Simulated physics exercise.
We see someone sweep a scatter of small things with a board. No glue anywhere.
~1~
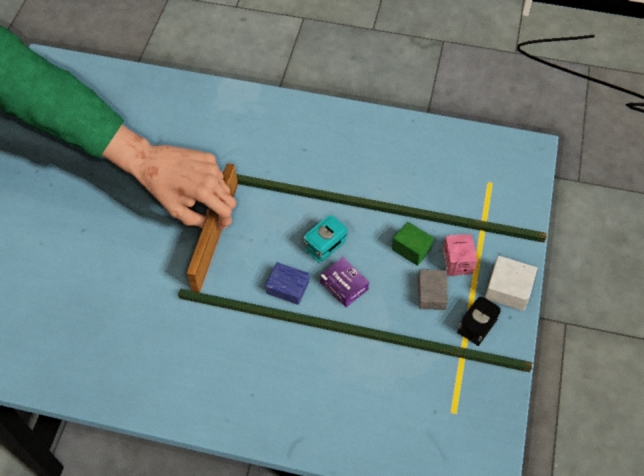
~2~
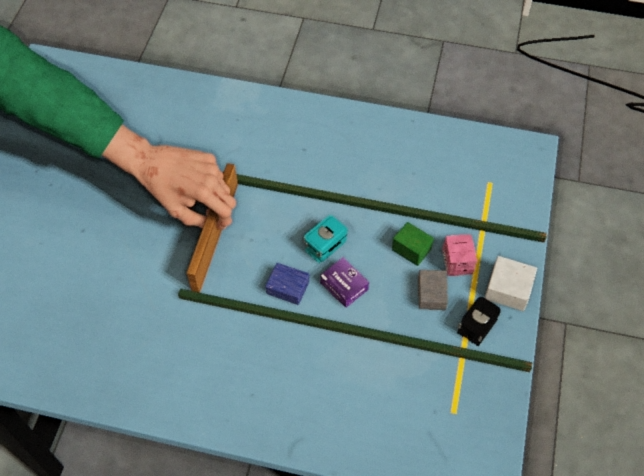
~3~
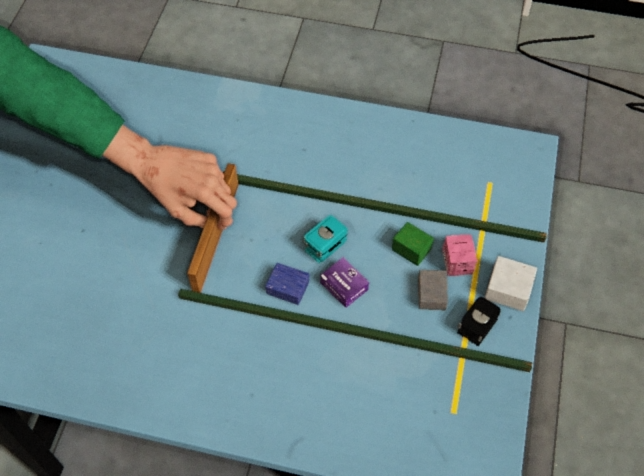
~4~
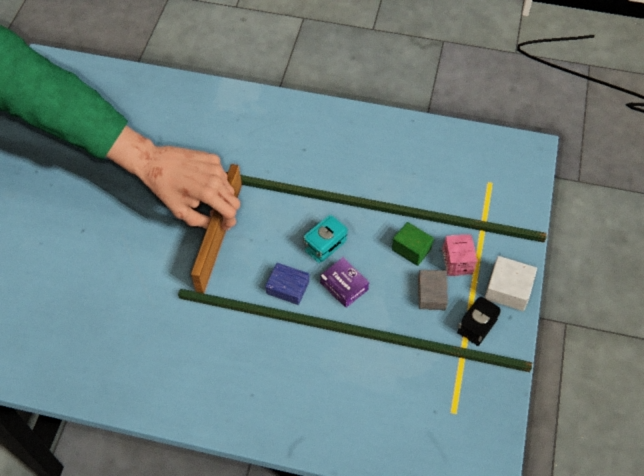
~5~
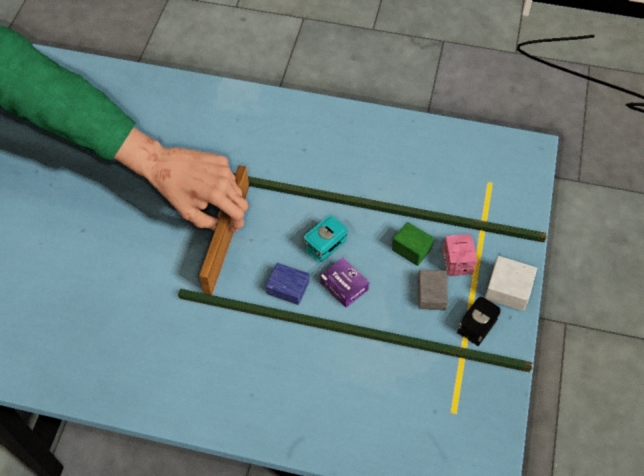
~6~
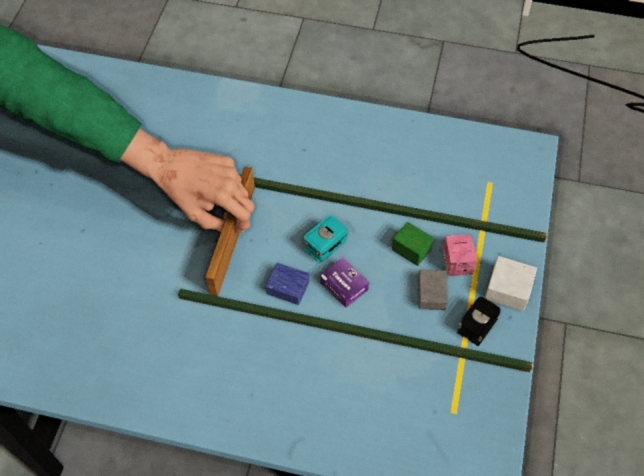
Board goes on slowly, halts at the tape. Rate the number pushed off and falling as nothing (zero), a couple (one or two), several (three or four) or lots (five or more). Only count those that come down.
It is several.
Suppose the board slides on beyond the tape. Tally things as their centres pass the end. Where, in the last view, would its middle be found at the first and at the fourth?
Roughly (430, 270) and then roughly (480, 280).
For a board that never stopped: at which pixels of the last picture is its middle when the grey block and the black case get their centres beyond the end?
Its middle is about (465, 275) and about (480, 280).
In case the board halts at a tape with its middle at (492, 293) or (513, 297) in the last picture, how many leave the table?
You'd get 4 the first time and 6 the second.
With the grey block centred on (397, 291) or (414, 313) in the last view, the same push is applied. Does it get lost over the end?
Well, place by place the object does not stay and then keeps its place.
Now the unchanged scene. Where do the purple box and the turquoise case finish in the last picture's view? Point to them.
Final spots - purple box (520, 300), turquoise case (490, 268).
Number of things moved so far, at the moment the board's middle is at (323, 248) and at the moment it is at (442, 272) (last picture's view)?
Tally at point one: 3; at point two: 8.
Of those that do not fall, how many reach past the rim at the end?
2 of them.
Soon after, none off yet; white block at rest near (511, 283); black case at rest near (479, 321); pink box at rest near (460, 255).
At rest, the number that fall off is three or four; fallen, grey block, pink box and white block.
